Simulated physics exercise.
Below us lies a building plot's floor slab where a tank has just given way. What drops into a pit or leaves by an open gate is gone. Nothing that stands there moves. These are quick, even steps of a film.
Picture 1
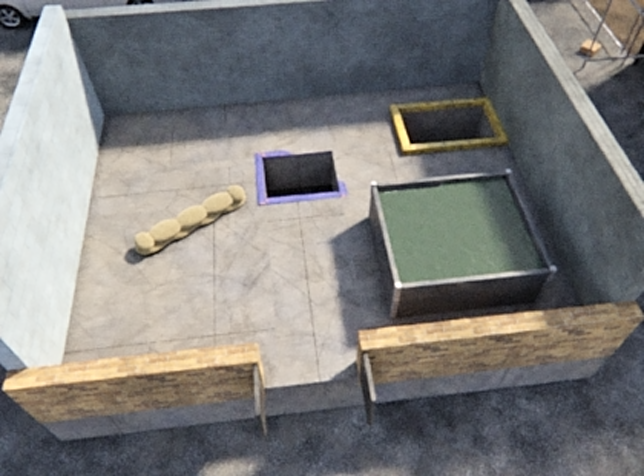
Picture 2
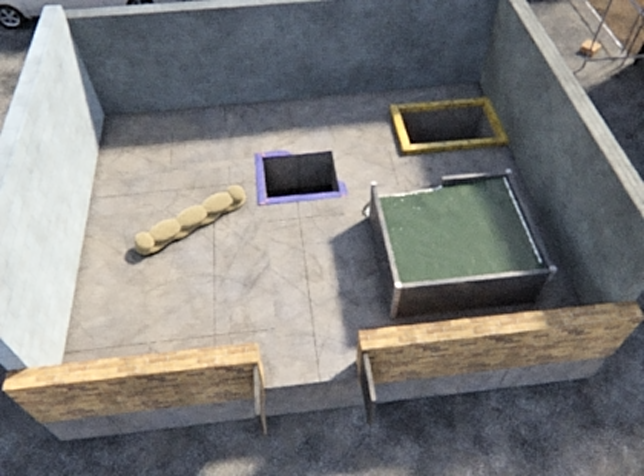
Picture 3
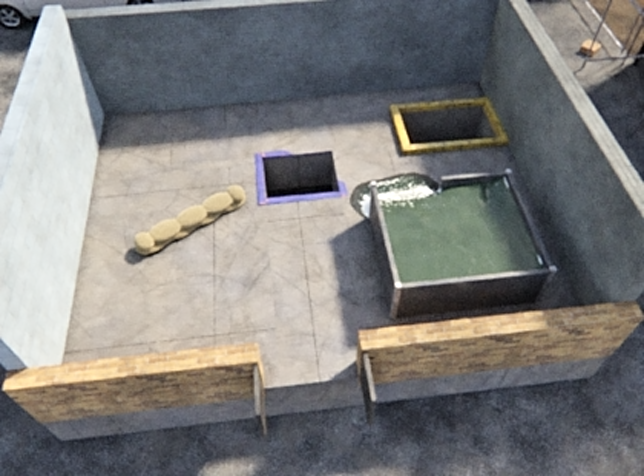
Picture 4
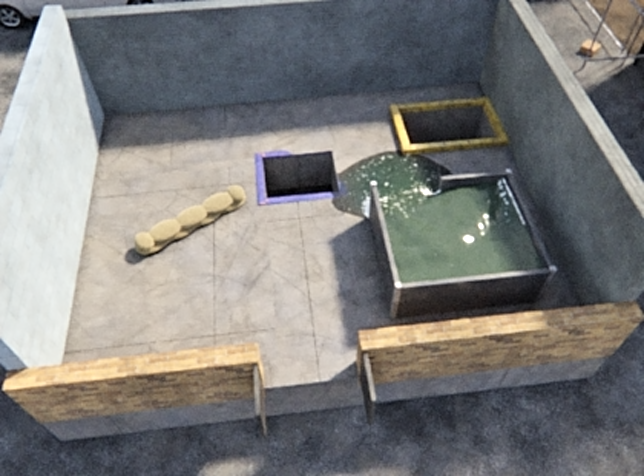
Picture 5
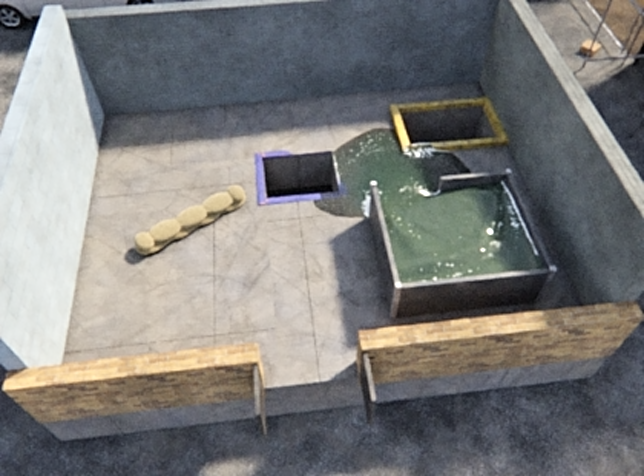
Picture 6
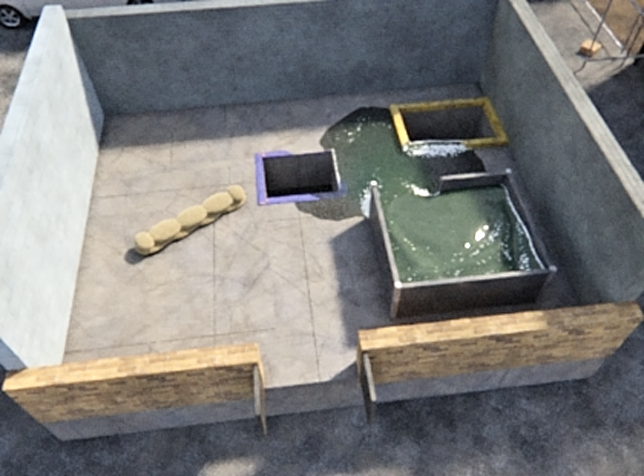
In this clip, an open tank of green water gives way on its far side inside a walled concrete plot, and the water spreads across the slab toward the back, reaching the edges of the yellow-rimmed and blue-rimmed pits.
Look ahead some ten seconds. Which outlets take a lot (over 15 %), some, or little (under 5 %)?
In the end: The gate takes not even 5 %; the blue pit takes above 15 %; the yellow pit takes between 5 and 15 %.
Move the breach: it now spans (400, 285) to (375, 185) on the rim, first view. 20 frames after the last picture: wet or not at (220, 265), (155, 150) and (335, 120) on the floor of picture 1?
One after the other: Under water, covered, no water.
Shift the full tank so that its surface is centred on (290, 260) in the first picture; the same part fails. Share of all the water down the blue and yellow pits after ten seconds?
Roughly, in per cent: Blue 45, yellow 0.
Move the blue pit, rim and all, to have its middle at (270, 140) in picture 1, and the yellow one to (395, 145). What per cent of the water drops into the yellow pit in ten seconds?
Parts in a hundred: Yellow 35.
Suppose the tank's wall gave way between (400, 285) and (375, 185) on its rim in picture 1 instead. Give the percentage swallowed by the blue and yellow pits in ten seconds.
Roughly, in per cent: Blue 20, yellow 0.
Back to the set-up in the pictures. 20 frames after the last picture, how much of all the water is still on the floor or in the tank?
Roughly 80 per cent.
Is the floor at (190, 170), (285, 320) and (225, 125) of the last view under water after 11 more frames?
As listed: Free of water, clear, covered.
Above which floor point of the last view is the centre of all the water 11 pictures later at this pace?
Around (411, 205).
A moment on, water covers 20 % of the floor; the gate 0 %, the blue pit 4 %, the yellow pit 2 %.
Next, water covers 25 % of the floor; the gate 0 %, the blue pit 9 %, the yellow pit 4 %.
Then, water covers 45 % of the floor; the gate 0 %, the blue pit 13 %, the yellow pit 6 %.
Later, water covers 65 % of the floor; the gate 0 %, the blue pit 18 %, the yellow pit 9 %.
In the end, water covers 85 % of the floor; the gate 1 %, the blue pit 23 %, the yellow pit 10 %.
